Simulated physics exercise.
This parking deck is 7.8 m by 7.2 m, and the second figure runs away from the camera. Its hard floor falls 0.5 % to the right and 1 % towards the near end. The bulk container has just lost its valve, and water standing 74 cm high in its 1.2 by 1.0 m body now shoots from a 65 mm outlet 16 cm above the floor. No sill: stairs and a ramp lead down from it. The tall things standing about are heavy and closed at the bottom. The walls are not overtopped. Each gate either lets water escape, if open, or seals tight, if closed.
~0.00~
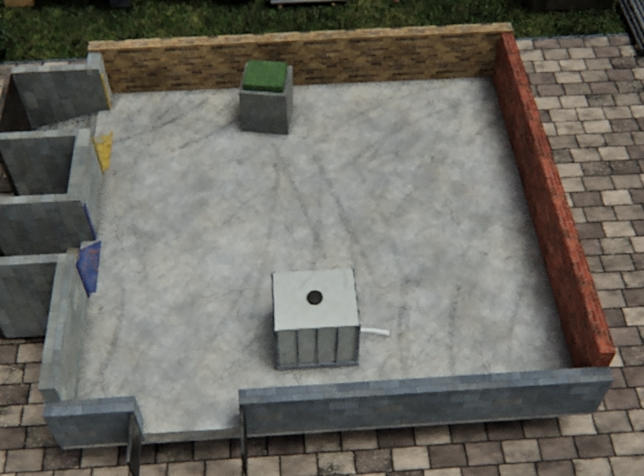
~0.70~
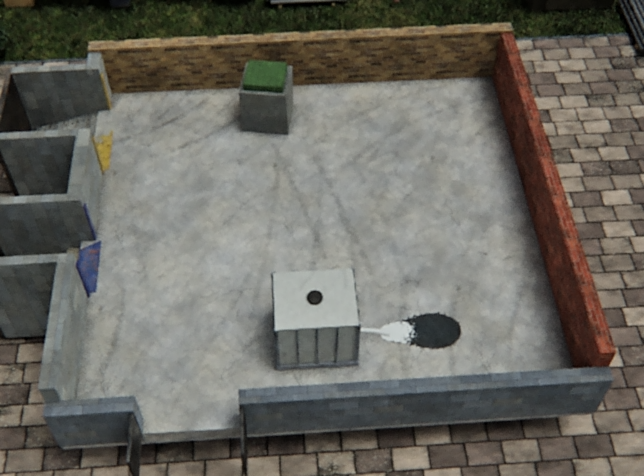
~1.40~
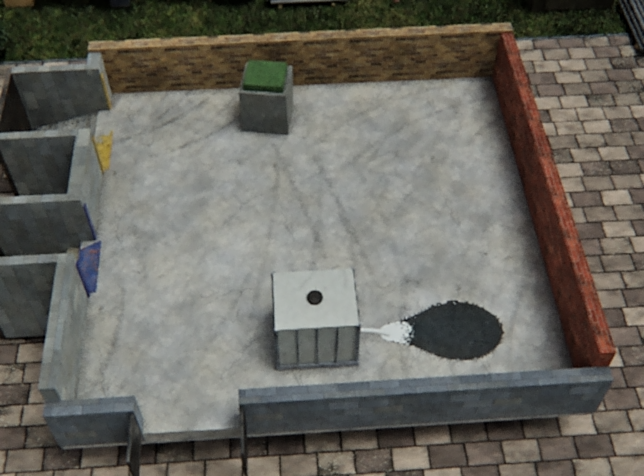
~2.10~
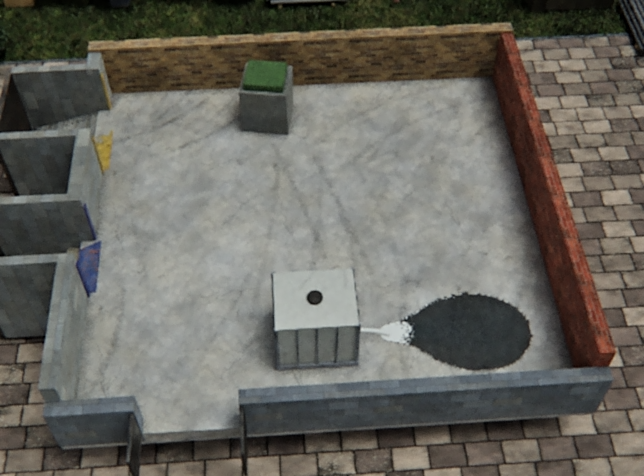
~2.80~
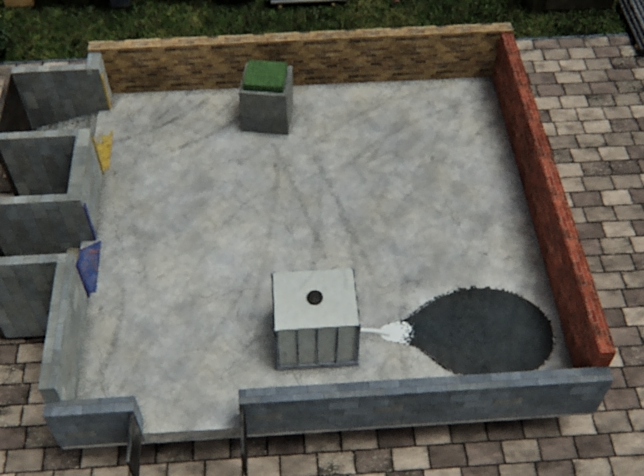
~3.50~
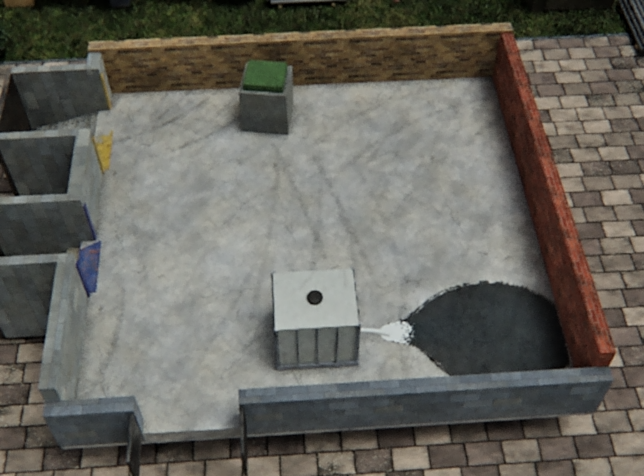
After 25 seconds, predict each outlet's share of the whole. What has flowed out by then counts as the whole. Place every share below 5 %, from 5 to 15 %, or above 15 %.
The share of the gate is under 5 %. The share of the flight of stairs down (marked blue) is less than 5 %. The share of the ramp down (marked yellow) is less than 5 %.
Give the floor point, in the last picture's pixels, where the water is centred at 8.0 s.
Roughly (515, 342) in the last view.
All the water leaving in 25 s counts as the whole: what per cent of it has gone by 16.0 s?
Around 0 percent by that point.
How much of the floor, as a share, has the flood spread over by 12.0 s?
Something near 10 per cent.
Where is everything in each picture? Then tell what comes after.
In the first frame, the jet has just started at (371, 330); the ground is still dry.
In the second frame, the jet leaves at (371, 330); the sheet reaches (458, 335), 1.7 m away, and wets 0.5 m2.
In the third frame, from the spout at (371, 330) the water has spread over 1.2 m2; its tip is at (499, 336), and it is 0.9 cm deep on average.
In the fourth frame, from the spout at (371, 330) the water has spread over 2.0 m2; its tip is at (528, 334), and it is 0.9 cm deep on average.
In the fifth frame, the jet leaves at (371, 330); the sheet reaches (551, 336), 3.2 m away, and wets 2.7 m2.
In the sixth frame, from the spout at (371, 330) the water has spread over 3.4 m2; its tip is at (568, 358), and it is 0.8 cm deep on average.
After 5.0 s water covers 5 % of the floor and is deepest (3 cm) near (578, 392); gone so far, the gate 0 %, the flight of stairs down (marked blue) 0 %, the ramp down (marked yellow) 0 %.
After 8.0 s water covers 10 % of the floor and is deepest (4 cm) near (578, 392); gone so far, the gate 0 %, the flight of stairs down (marked blue) 0 %, the ramp down (marked yellow) 0 %.
After 12.0 s water covers 10 % of the floor and is deepest (4 cm) near (578, 392); gone so far, the gate 0 %, the flight of stairs down (marked blue) 0 %, the ramp down (marked yellow) 0 %.
After 16.0 s water covers 15 % of the floor and is deepest (4 cm) near (578, 392); gone so far, the gate 0 %, the flight of stairs down (marked blue) 0 %, the ramp down (marked yellow) 0 %.
After 25.0 s water covers 20 % of the floor and is deepest (5 cm) near (578, 392); gone so far, the gate 0 %, the flight of stairs down (marked blue) 0 %, the ramp down (marked yellow) 0 %.
